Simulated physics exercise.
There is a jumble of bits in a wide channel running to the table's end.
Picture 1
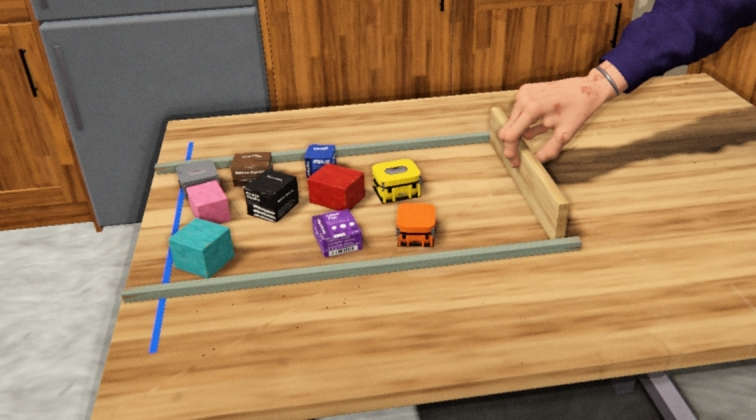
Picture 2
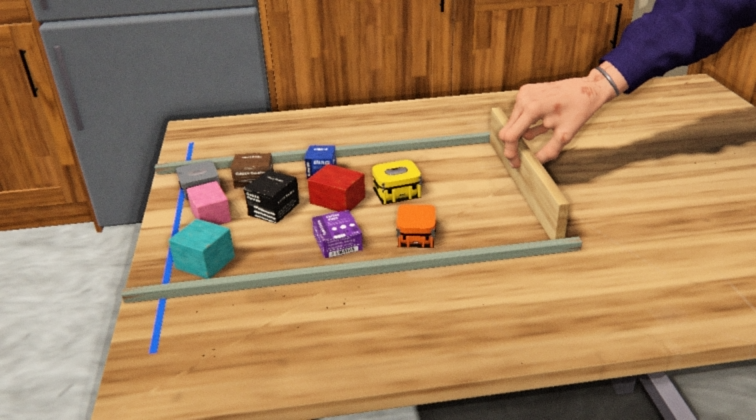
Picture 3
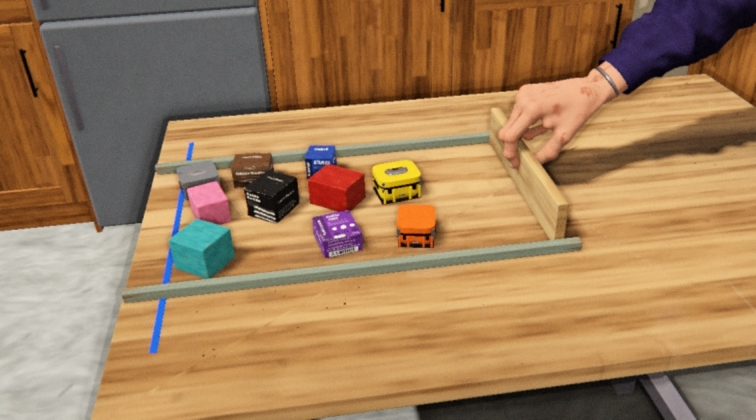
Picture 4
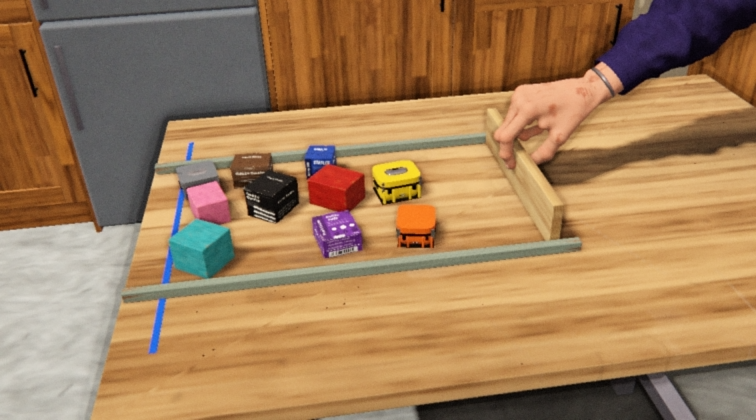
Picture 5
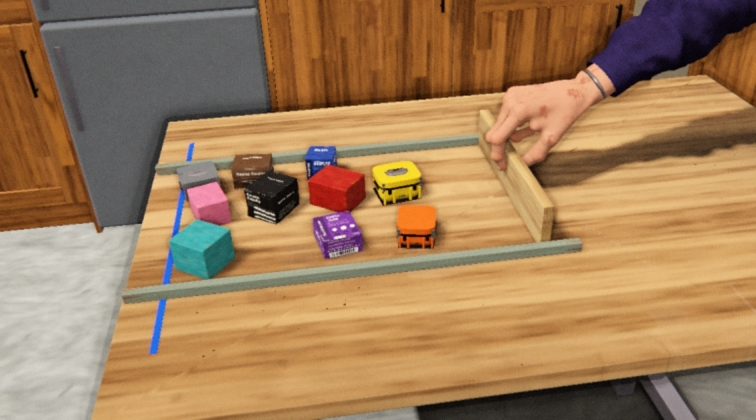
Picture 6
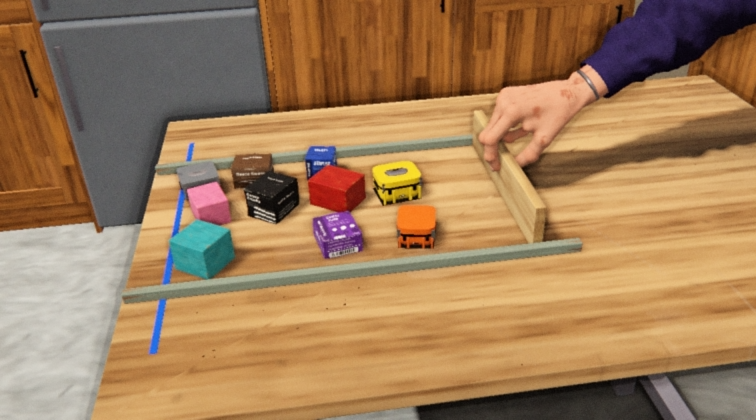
A wooden board, held upright by a hand, slid slightly left between two rails on a table, while the colourful blocks and little boxes in front of it stayed still near a strip of blue tape.
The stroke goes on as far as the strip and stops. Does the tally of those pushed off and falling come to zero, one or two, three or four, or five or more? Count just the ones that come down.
I expect the drop count to reach five or more.
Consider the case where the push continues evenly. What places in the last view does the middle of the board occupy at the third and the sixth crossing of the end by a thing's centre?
At (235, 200) for the third, at (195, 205) for the sixth.
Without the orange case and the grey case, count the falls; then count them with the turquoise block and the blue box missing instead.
5 in the first case, 5 in the second.
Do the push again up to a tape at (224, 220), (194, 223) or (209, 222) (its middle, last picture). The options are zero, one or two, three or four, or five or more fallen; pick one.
Taking the places one by one, it comes to 3 or 4; five or more; three or four.
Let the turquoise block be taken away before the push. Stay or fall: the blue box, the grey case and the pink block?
Blue box: Still there. Grey case: Over the edge. Pink block: Over the edge.
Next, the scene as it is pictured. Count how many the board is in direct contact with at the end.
It adds up to 3.
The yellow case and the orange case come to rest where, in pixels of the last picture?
The yellow case ends at (154, 205) and the orange case at (148, 258).
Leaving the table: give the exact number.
It comes to 7.
Soon after, none off yet; grey case at rest near (199, 182); turquoise block at rest near (203, 249); pink block at rest near (209, 206).
Then, none off yet; grey case moving near (192, 183); turquoise block moved about its own width near (171, 254); pink block moved well along near (135, 217).
At rest, the number that fall off is five or more; fallen, red block, purple box, black box, brown box, pink block, turquoise block and grey case.
